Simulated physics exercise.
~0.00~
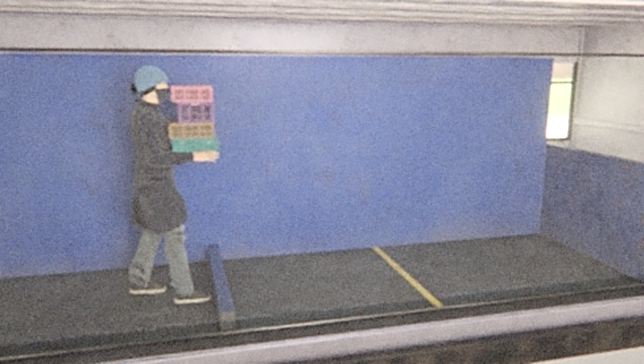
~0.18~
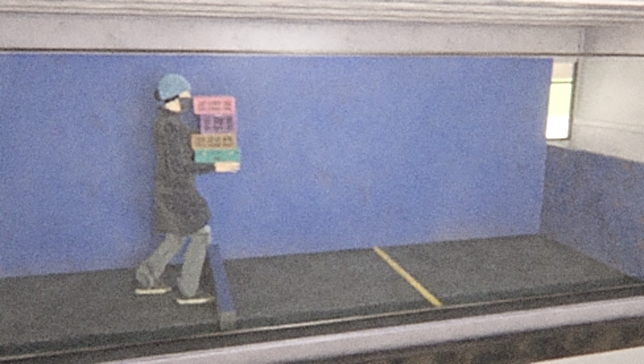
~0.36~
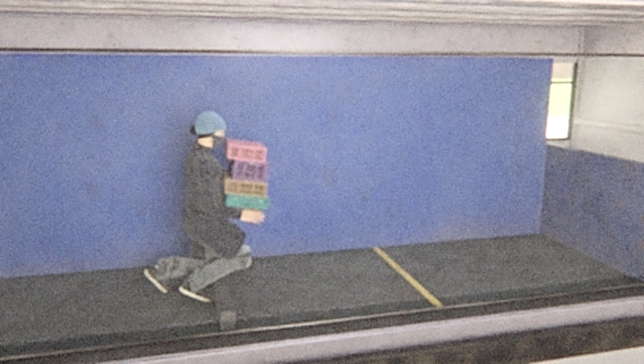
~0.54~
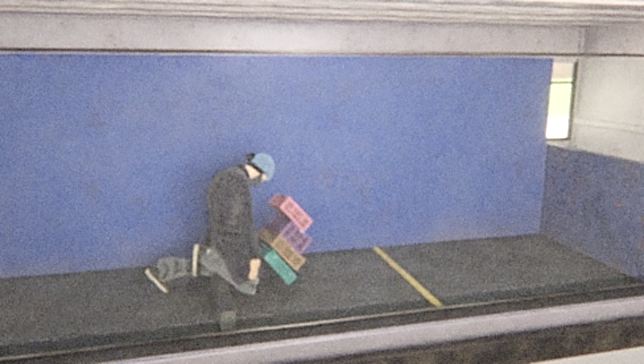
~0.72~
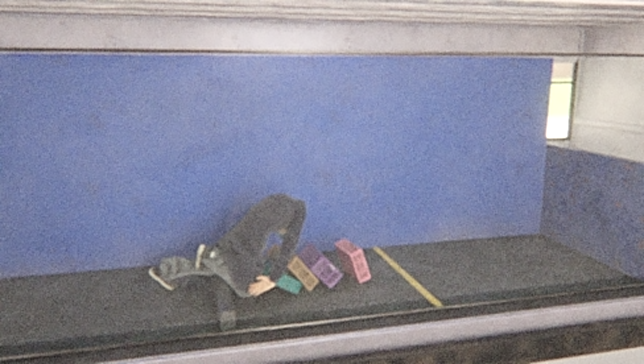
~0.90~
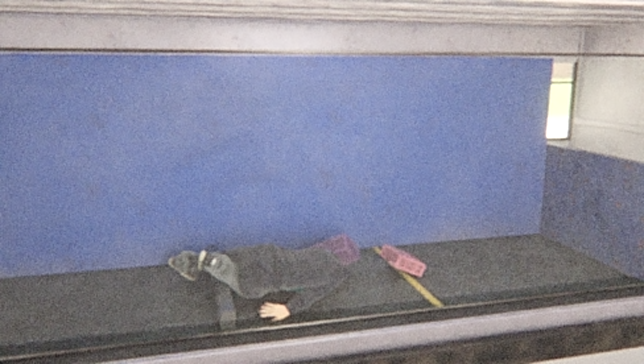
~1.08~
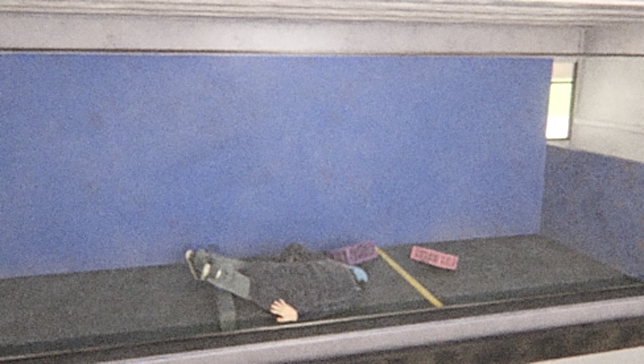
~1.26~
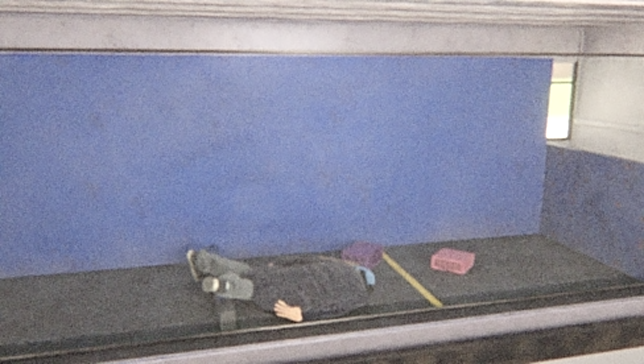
On a dark floor by a blue wall, a courier carrying stacked crates trips at a low rail, sprawling as one pink crate tumbles past the yellow line.
